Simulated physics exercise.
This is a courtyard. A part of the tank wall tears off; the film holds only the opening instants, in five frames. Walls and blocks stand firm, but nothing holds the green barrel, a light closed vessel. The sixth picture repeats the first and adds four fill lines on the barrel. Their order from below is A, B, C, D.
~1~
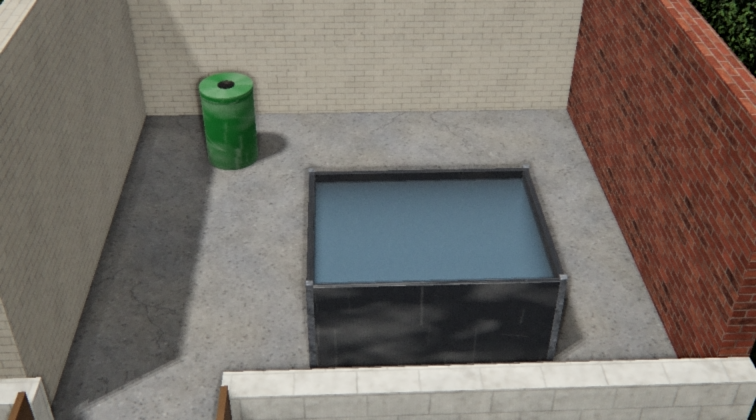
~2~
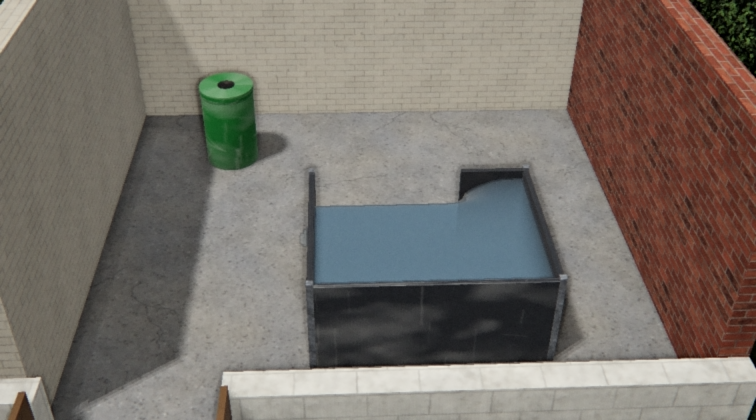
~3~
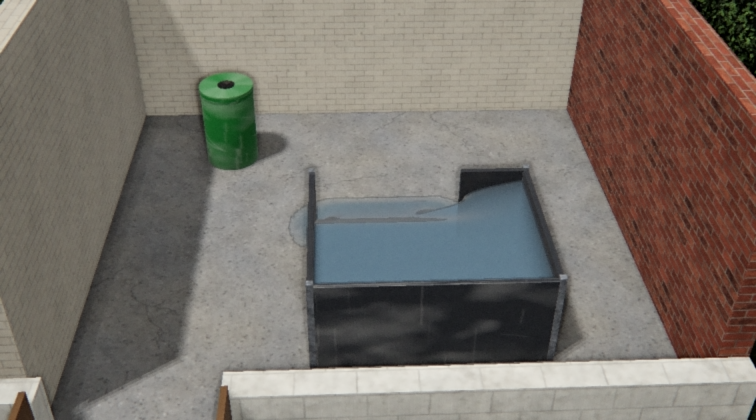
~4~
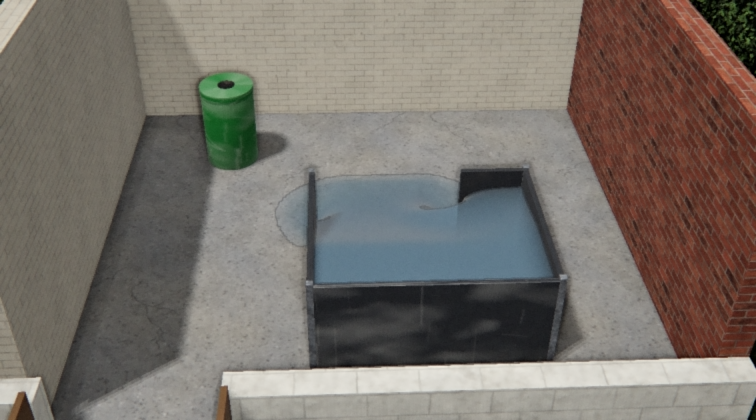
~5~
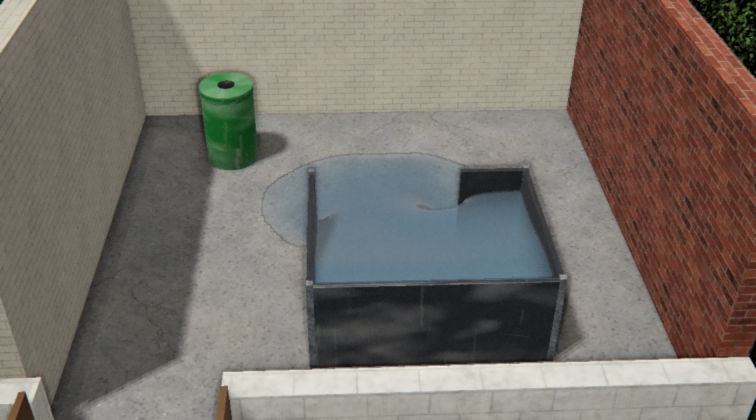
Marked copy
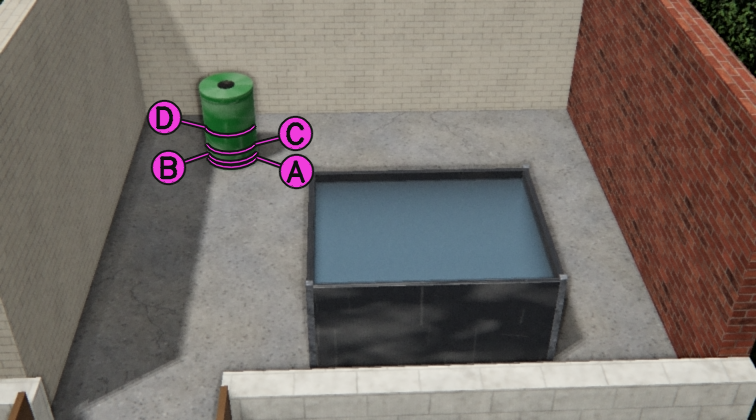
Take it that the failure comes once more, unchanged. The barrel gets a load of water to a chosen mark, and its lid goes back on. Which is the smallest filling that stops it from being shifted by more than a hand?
I would pick line D.
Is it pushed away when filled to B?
Yes, that goes wrong.
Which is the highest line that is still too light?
The answer is C.
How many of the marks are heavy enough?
One of them.
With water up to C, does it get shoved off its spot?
Yes.
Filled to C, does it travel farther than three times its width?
No, it does not.
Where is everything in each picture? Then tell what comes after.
The first picture shows lid of the green barrel at (226, 85); tank full, its middle at (427, 230); open gate at (134, 380).
In the second picture, water covers 3 % of the ground, mostly out of sight from here.
In the third picture, water covers 6 % of the ground, mostly out of sight from here.
In the fourth picture, 10 % of the ground wet, in view closest to the barrel at (287, 210).
The fifth picture shows lid of the green barrel at (226, 85); 15 % of the ground wet, in view closest to the barrel at (289, 177).
On the marked copy, A at (231, 167); B at (230, 162); C at (229, 153); D at (228, 135); from the bottom up A, B, C, D.
With A, it is pushed about 6 times its own width away.
With B, it is pushed about 6 times its own width away.
With C, it is pushed about its own width away.
With D, it does not move.
